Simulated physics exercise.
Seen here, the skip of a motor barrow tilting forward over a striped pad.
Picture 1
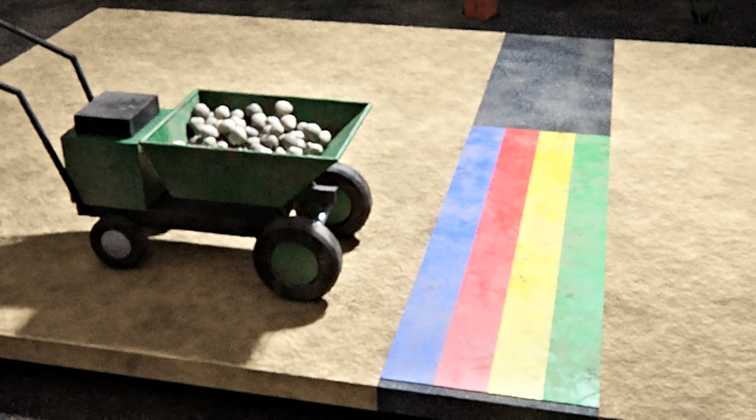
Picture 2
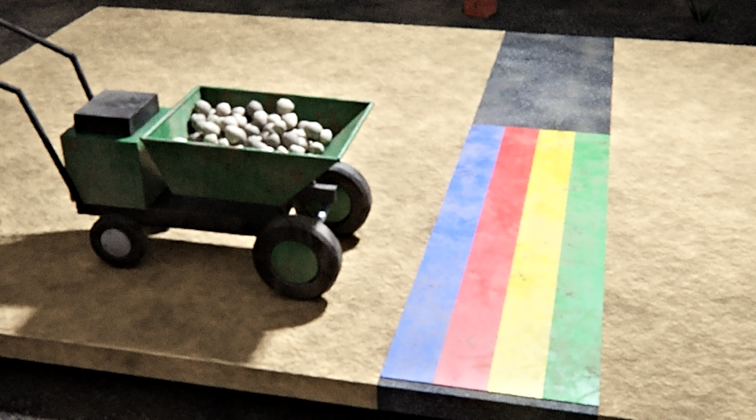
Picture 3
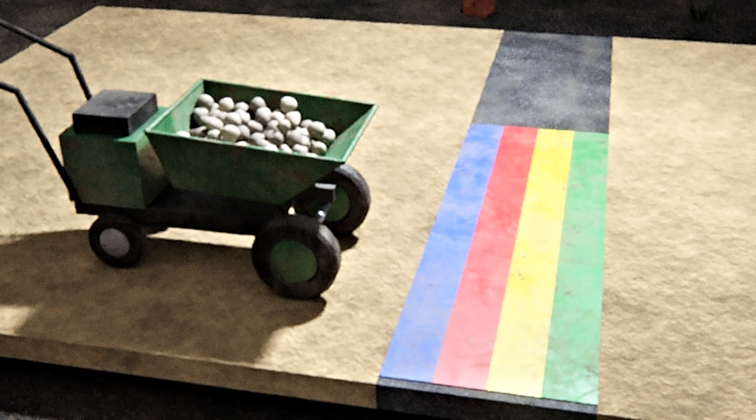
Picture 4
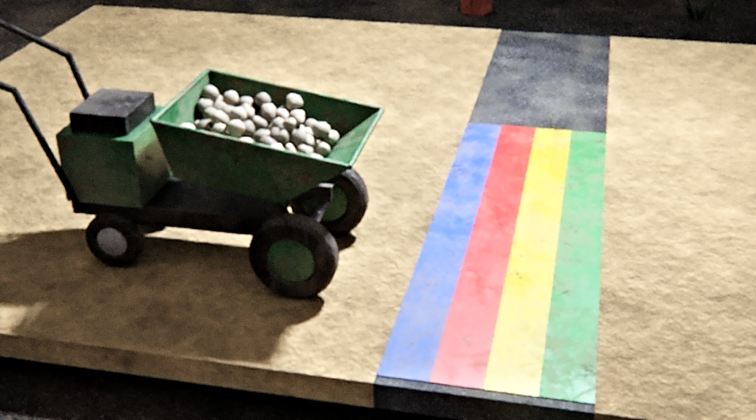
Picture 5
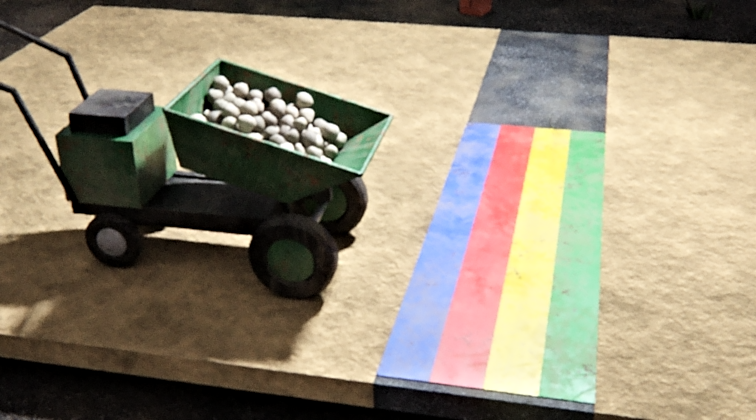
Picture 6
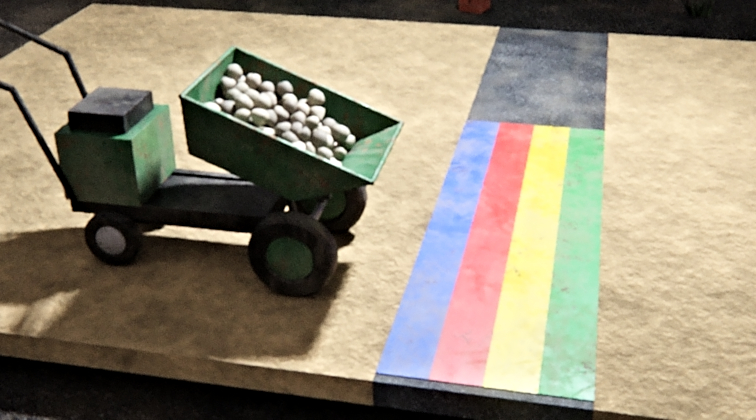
Green skip of a motor barrow loaded with pale pebbles tilting gradually forward beside a blue, red, yellow and green striped pad.
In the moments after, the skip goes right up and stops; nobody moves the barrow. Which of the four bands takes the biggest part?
Most covered: The red band.
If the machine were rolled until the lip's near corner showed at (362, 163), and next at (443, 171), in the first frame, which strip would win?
One: The strip in red. Two: The green strip.
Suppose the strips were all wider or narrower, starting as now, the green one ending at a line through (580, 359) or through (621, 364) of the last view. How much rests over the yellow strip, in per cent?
First some 20, then 20 per cent.
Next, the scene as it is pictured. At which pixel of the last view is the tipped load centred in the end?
Close to (485, 272).
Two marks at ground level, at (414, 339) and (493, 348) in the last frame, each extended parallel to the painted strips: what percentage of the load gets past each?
The first gives 90 %, the second 30 %.
Soon after the last picture, skip tipped steeply; all in the skip.
A little later, skip tipped right over; about a third in the skip; about a quarter over the blue strip; about a third over the red strip; a small part over the yellow strip.
Later still, skip tipped right over; a small part in the skip; about a quarter over the blue strip; about a third over the red strip; about a quarter over the yellow strip; a small part over the green strip; a stray few off the paint.
At rest, skip tipped right over; a small part in the skip; about a quarter over the blue strip; about a third over the red strip; about a quarter over the yellow strip; a small part over the green strip; a stray few off the paint.
